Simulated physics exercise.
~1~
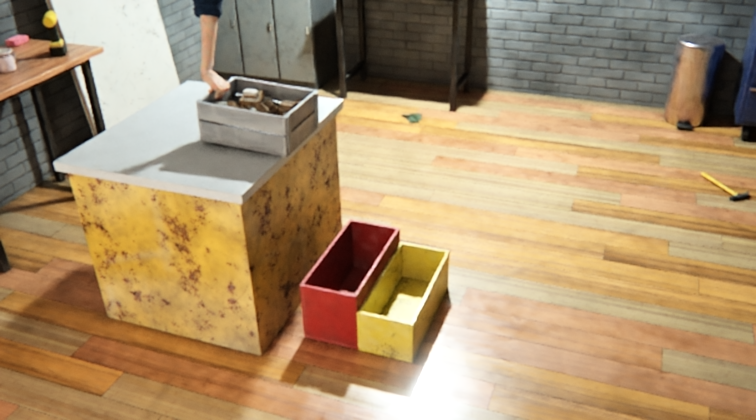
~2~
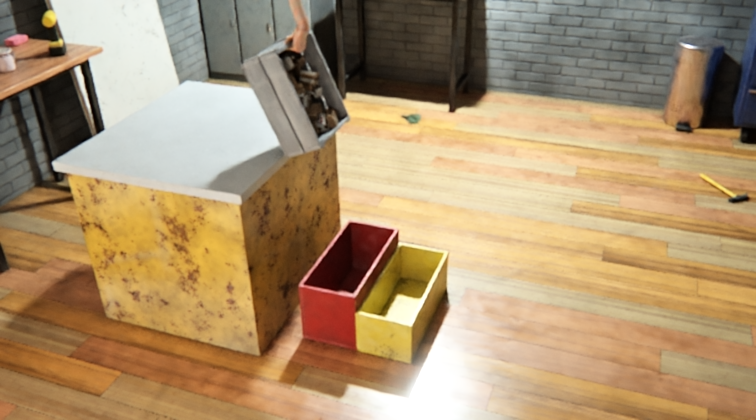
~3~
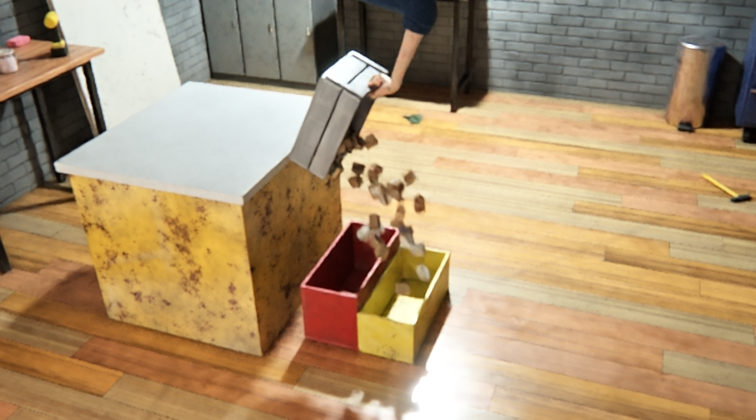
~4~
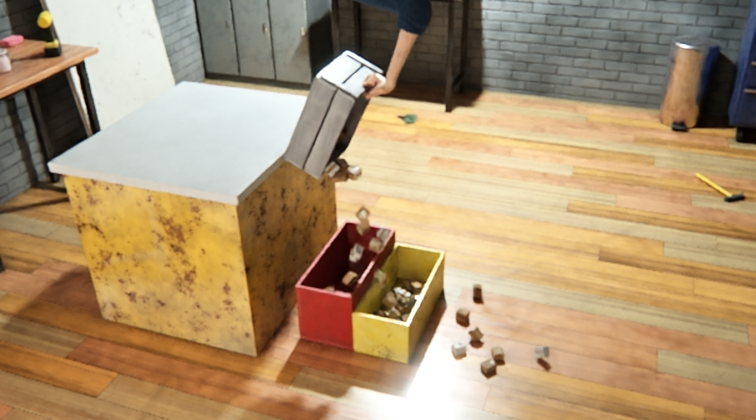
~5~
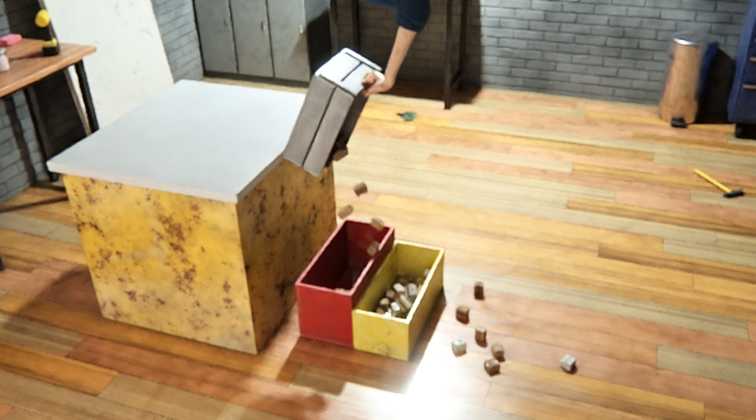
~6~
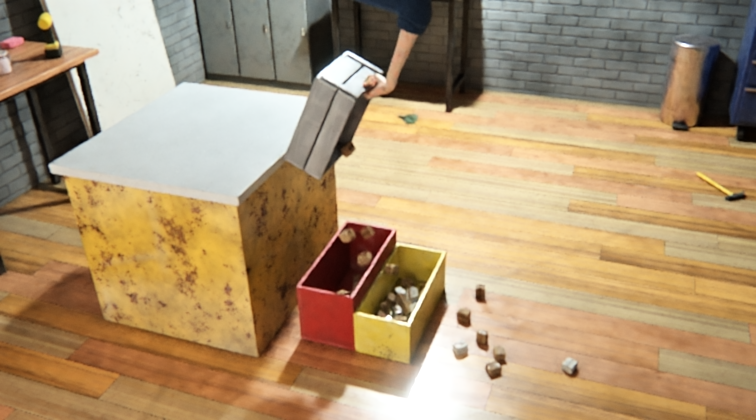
An arm in a dark sleeve grips a grey crate of small brown parcels on a rust-stained yellow bench with a pale top, seen from above in a brick-walled workshop with a plank floor. A red tub and a yellow tub stand side by side to the right of the bench. The hand tips the crate over the bench edge until it is well past upright. Parcels tumble out, first mostly into the yellow tub and onto the floor beyond, then into the red one. Finally the crate stays tilted, with the yellow tub holding the most.
